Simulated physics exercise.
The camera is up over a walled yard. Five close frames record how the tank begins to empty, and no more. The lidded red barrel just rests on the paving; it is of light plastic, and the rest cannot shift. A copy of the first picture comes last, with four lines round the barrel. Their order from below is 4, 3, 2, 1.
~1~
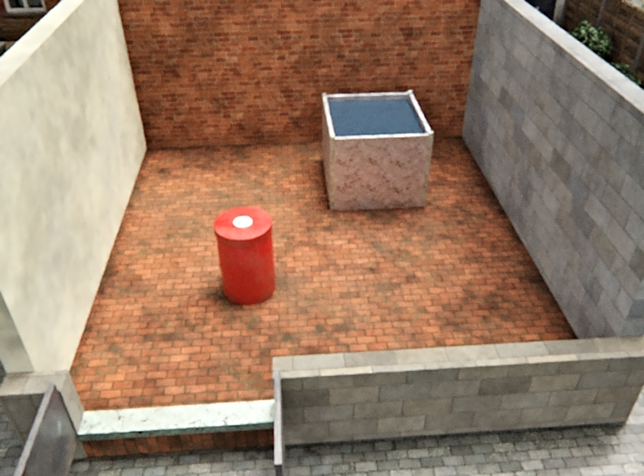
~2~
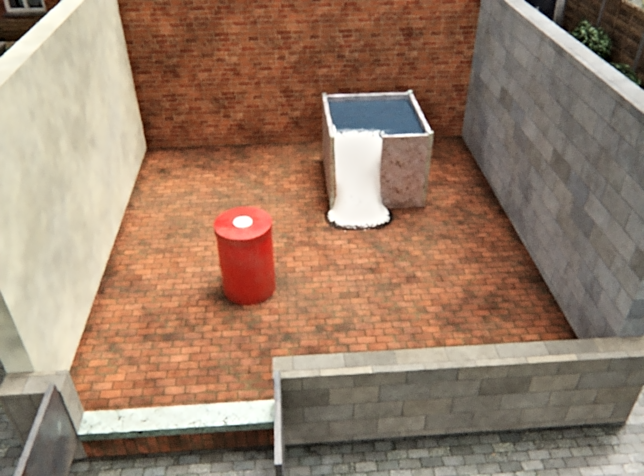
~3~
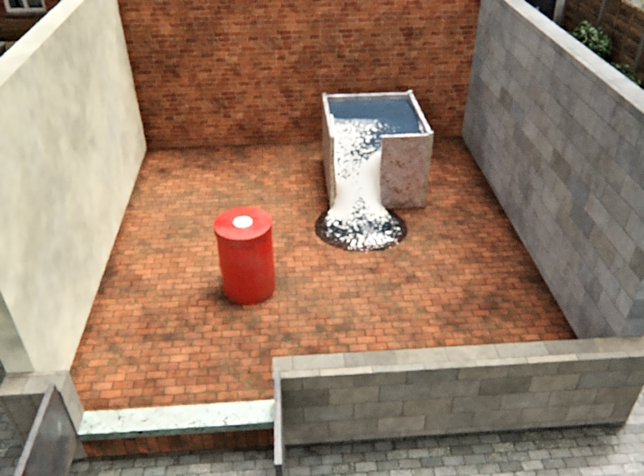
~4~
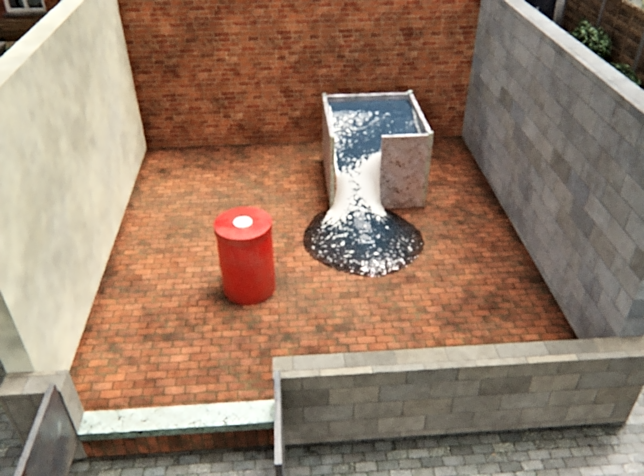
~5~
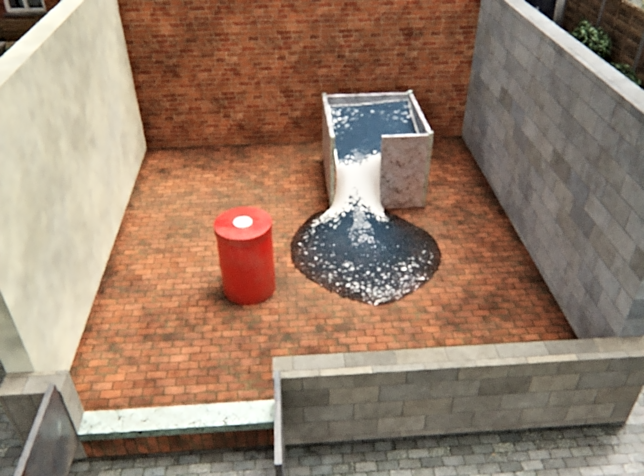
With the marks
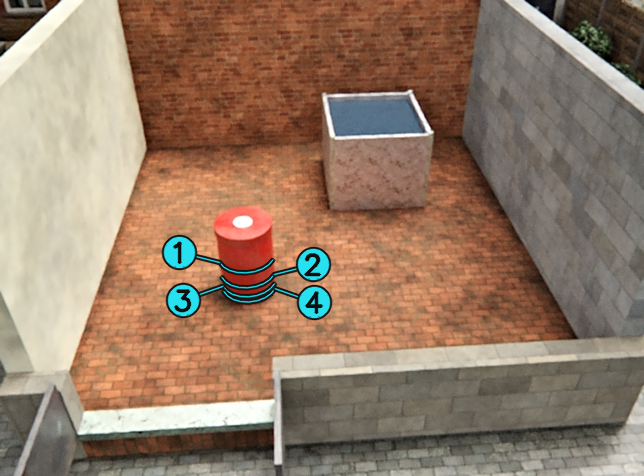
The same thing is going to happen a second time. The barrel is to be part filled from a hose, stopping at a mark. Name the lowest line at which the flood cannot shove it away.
Go for 2.
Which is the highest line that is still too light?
Here it is line 3.
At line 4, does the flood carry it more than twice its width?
Yes, clearly.
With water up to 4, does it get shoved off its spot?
Yes, that goes wrong.
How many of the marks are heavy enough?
Two of them.
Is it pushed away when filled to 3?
Yes, it does.
On the marked copy, 1 at (245, 272); 2 at (247, 287); 3 at (248, 296); 4 at (248, 301); from the bottom up 4, 3, 2, 1.
With 1, it does not move.
With 2, it does not move.
With 3, it is pushed about its own width away.
With 4, it is washed out through the gate.
